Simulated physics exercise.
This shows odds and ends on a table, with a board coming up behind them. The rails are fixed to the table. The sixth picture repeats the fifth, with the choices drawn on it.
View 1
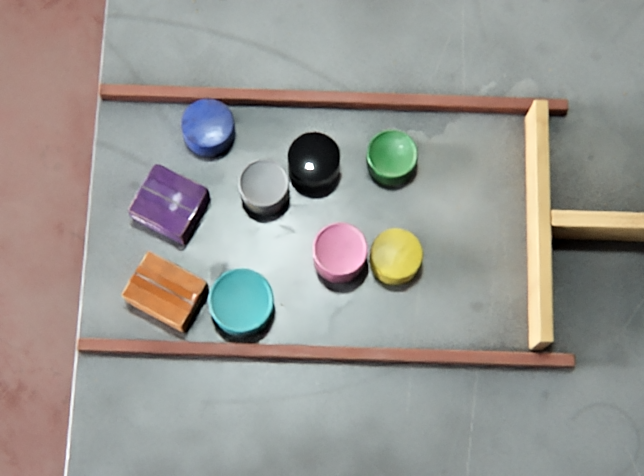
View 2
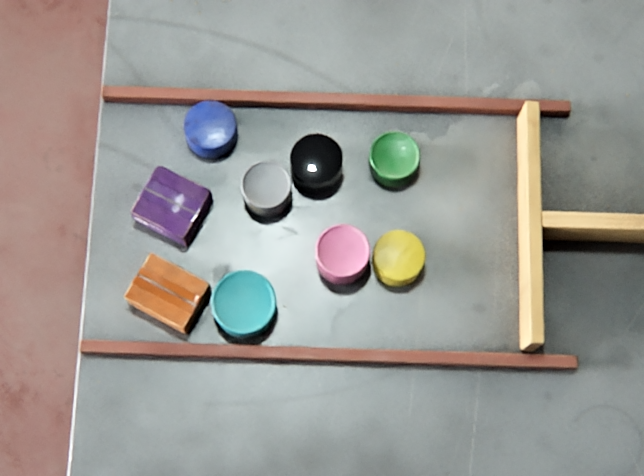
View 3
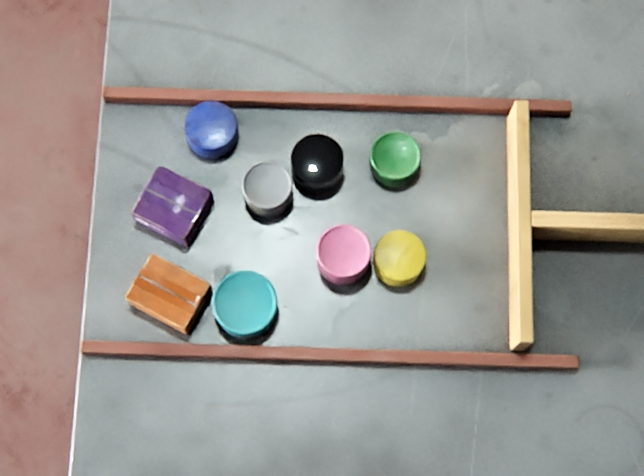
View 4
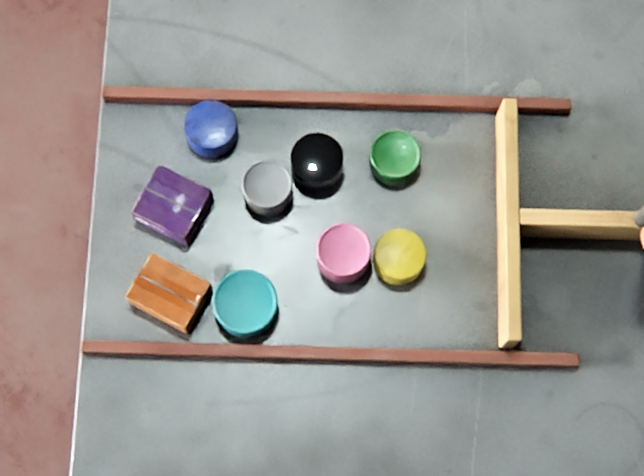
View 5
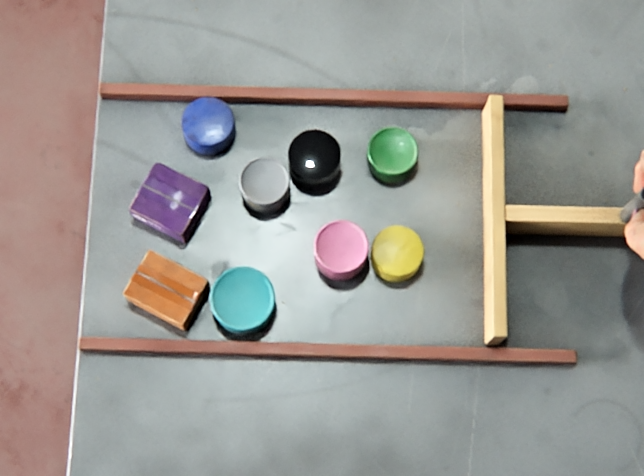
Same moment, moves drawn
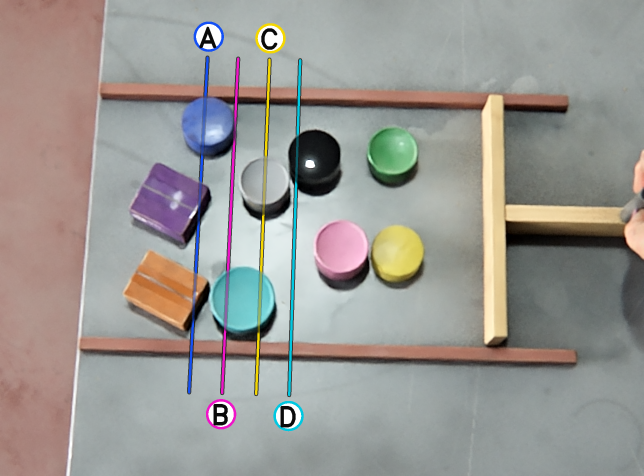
On a grey table, a wooden board slides slightly left behind several still, colourful objects.
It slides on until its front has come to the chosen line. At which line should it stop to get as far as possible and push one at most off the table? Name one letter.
It can go as far as A.
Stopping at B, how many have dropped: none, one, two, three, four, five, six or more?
In all, none.
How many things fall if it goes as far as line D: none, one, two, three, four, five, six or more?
The count is none.
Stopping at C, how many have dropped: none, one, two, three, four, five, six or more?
By then, none.
On the marked copy, A at (199, 218); B at (230, 219); C at (263, 220); D at (295, 221).
Following A. Soon after the start, board (391, 209); green tub (356, 153); black pot (305, 159).
Later, board (282, 206); purple box (162, 198); blue tin (178, 124).
In the end, board (201, 204); purple box (91, 195); orange box (95, 292); none fallen.
As for the rest, B is within the limit but short; C is within the limit but short; D is within the limit but short.
